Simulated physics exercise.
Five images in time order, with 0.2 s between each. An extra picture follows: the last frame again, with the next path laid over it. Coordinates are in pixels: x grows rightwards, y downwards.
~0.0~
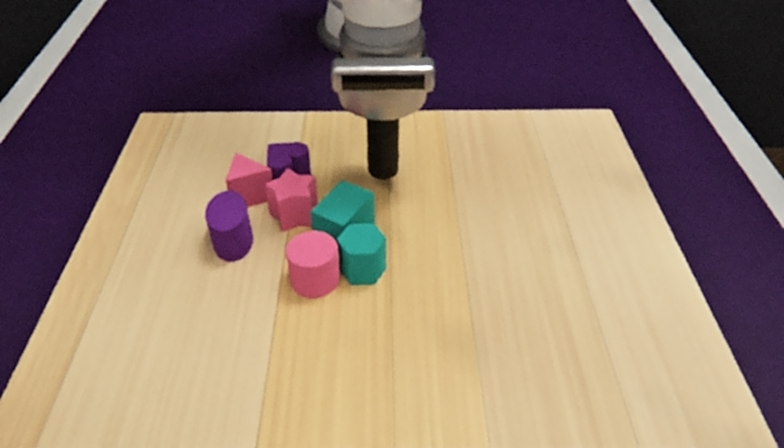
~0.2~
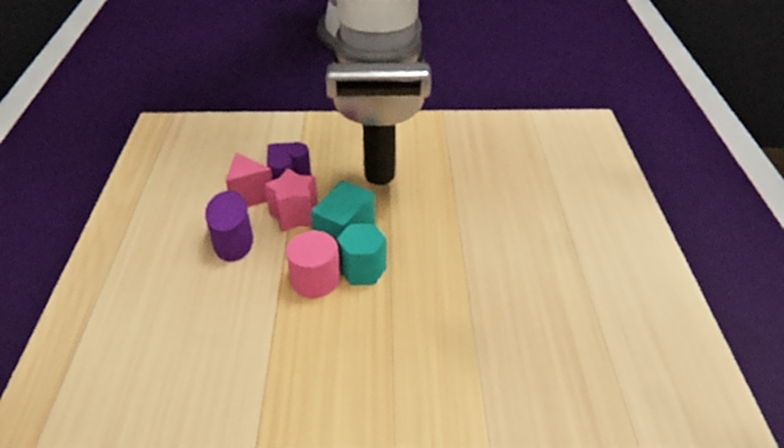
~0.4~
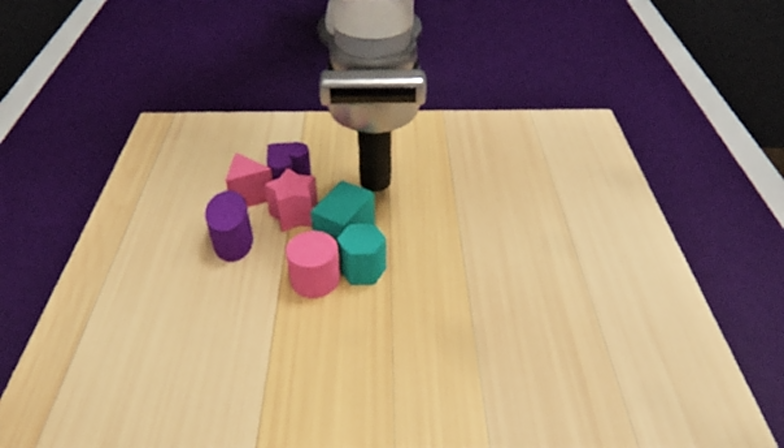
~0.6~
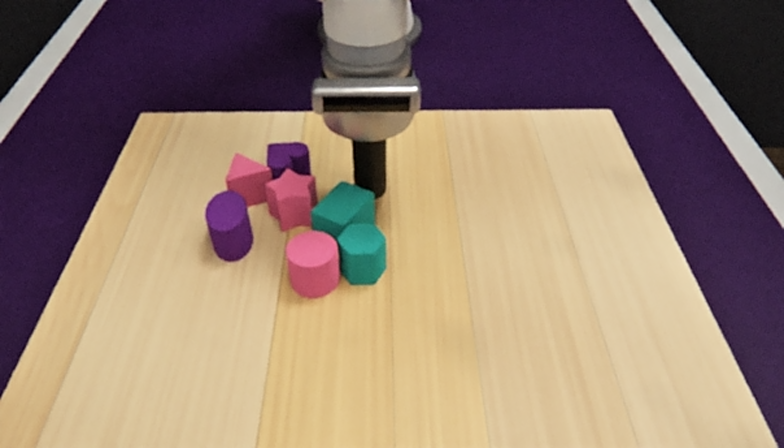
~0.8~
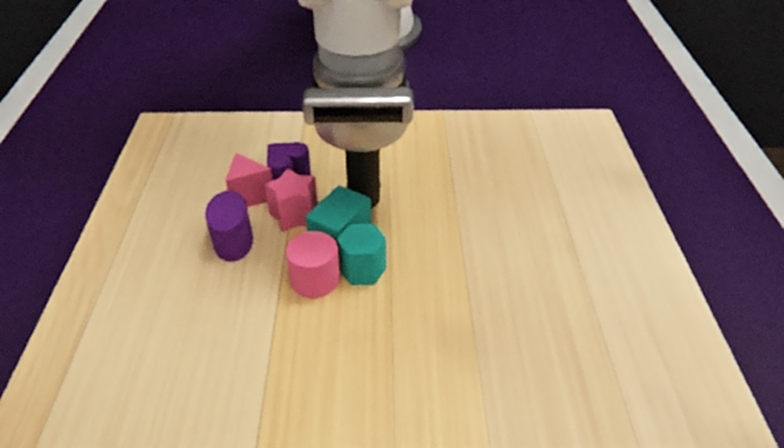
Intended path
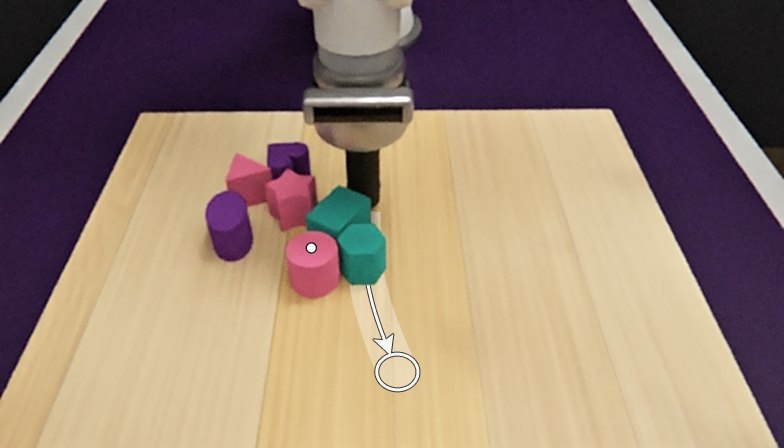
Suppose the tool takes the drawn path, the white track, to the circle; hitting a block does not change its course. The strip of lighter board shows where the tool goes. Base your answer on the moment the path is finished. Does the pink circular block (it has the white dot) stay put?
My answer is no.
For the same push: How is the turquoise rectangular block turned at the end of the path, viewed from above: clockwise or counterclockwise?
My prediction: CW.
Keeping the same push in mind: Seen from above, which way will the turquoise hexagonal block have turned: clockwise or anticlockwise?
It spins against the clock.
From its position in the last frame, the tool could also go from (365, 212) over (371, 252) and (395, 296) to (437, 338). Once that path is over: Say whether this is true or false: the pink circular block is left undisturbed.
My answer: False.
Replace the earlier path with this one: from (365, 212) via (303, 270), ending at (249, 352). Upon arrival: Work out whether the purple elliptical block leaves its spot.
The push misses it.
The line goes from (365, 212) via (364, 258) and (374, 311), ending at (397, 372); the dot is on the pink circular block.
The first path, step by step. One third of the way, tool (364, 247); pink circular block (272, 276); turquoise rectangular block (317, 241), turned 30° clockwise; turquoise hexagonal block (367, 258), turned 40° anticlockwise.
Two thirds of the way, tool (374, 300); pink circular block (261, 279); turquoise rectangular block (315, 248), turned 50° clockwise; turquoise hexagonal block (384, 316), turned 50° anticlockwise.
At the end, tool (398, 360); pink star-shaped block unmoved; pink circular block (261, 279); turquoise rectangular block (315, 248), turned 50° clockwise; turquoise hexagonal block (417, 381), turned 70° anticlockwise.
